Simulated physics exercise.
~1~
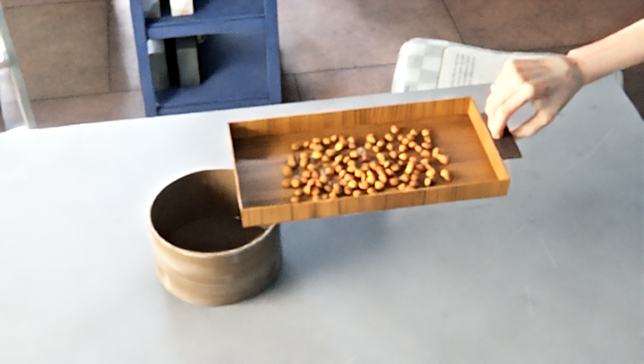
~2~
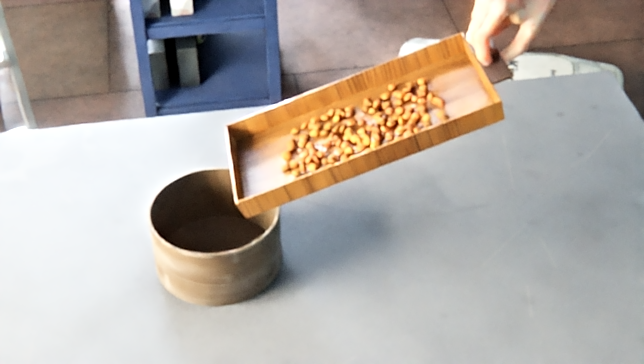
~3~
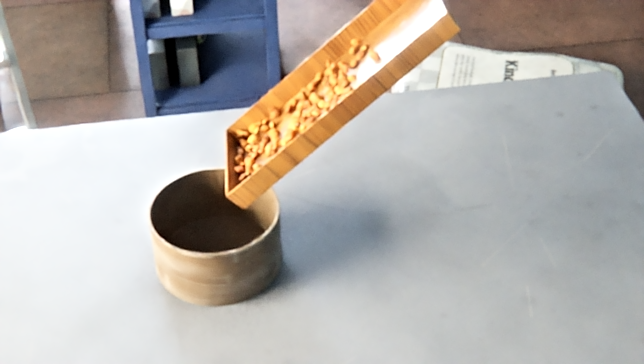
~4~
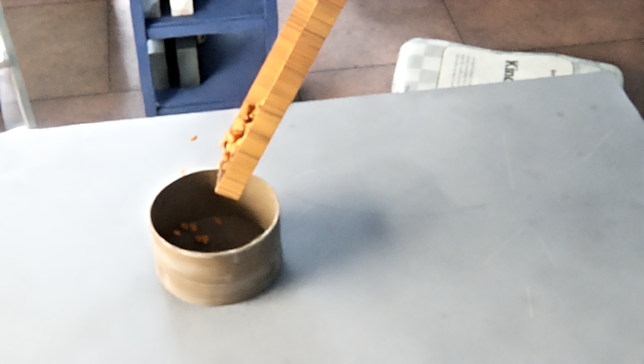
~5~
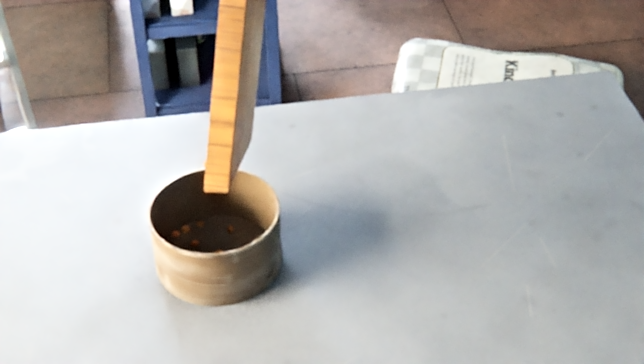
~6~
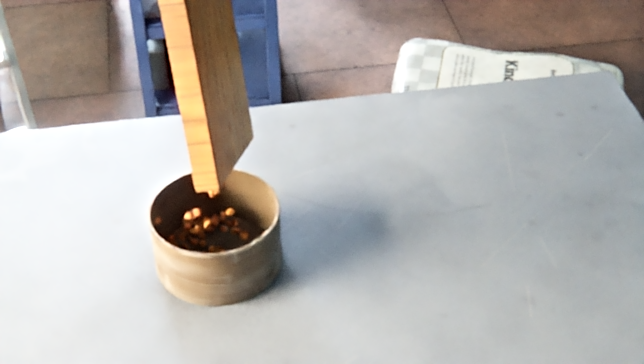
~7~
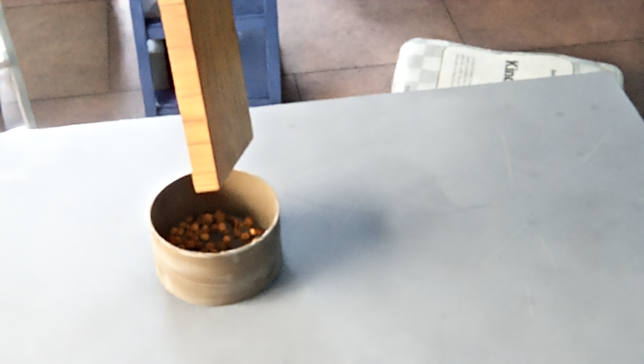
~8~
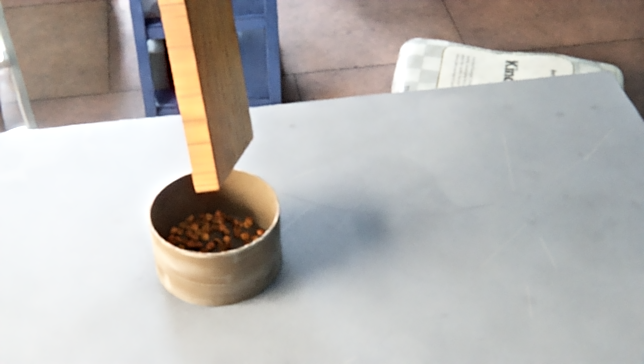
Hand tilting a shallow wooden tray of brown kibble leftward until upright, tipping pieces into a round pot, where they settle.
